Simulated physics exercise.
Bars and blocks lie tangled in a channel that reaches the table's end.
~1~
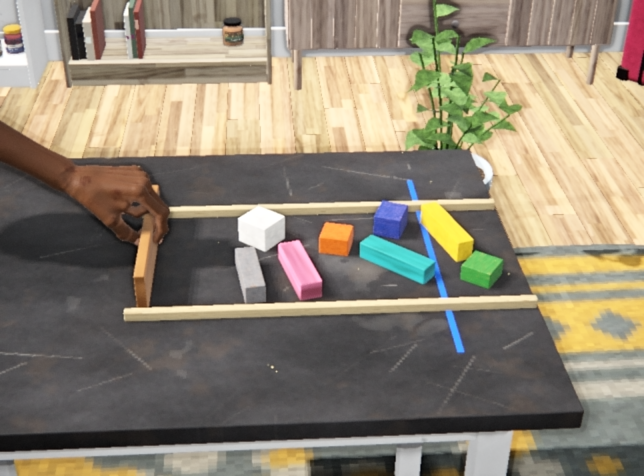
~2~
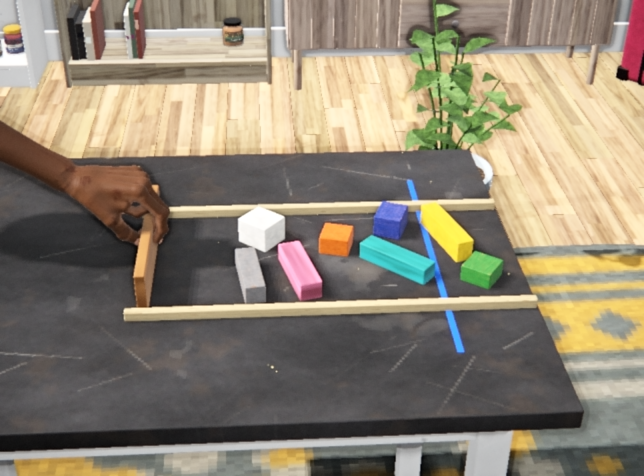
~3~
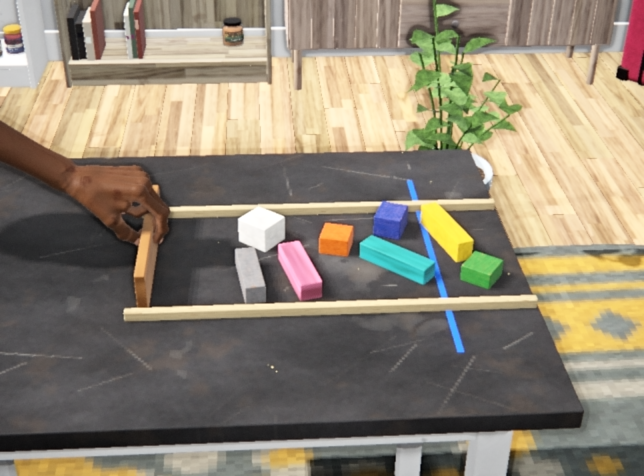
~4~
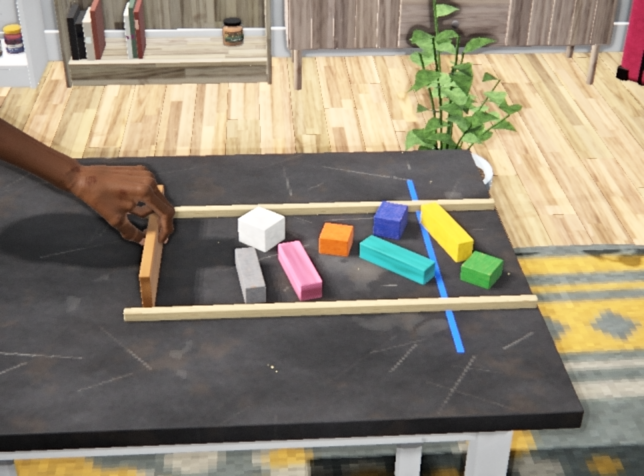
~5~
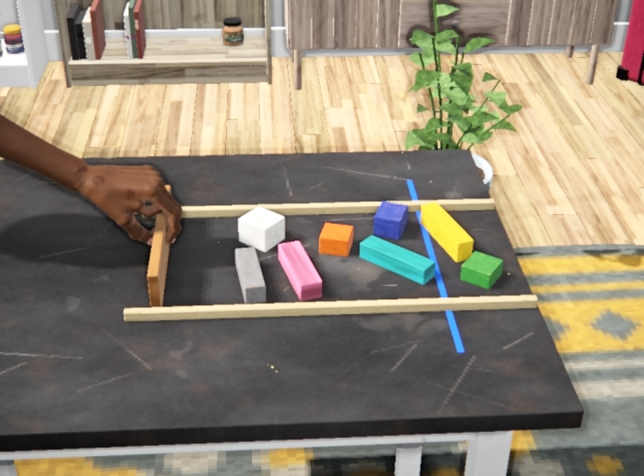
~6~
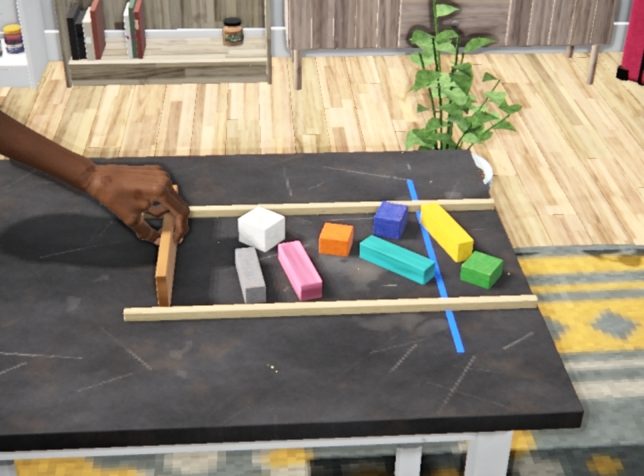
The video shows a hand holding a wooden board upright at the left of a channel on a dark table, then sliding it slightly right toward scattered coloured blocks and bars, which stay still near a blue tape line.
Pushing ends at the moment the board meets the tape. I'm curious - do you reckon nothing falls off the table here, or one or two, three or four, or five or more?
The number gone is nought.
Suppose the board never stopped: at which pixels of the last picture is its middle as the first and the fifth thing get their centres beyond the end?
About (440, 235), then (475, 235).
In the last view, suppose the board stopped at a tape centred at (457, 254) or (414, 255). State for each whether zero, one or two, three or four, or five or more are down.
In order, you'd get one to two falling, then none.
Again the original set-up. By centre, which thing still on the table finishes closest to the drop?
The green block.
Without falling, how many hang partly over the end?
The total would be 1.
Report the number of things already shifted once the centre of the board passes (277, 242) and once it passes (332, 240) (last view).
By then 3, and later 5.
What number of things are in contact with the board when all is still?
That comes to 2.
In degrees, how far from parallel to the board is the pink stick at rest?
Close to 0°.
A little later, none off yet; green block at rest near (482, 270); yellow bar at rest near (446, 231); blue block at rest near (391, 220).
When it is over, the number that fall off is zero.
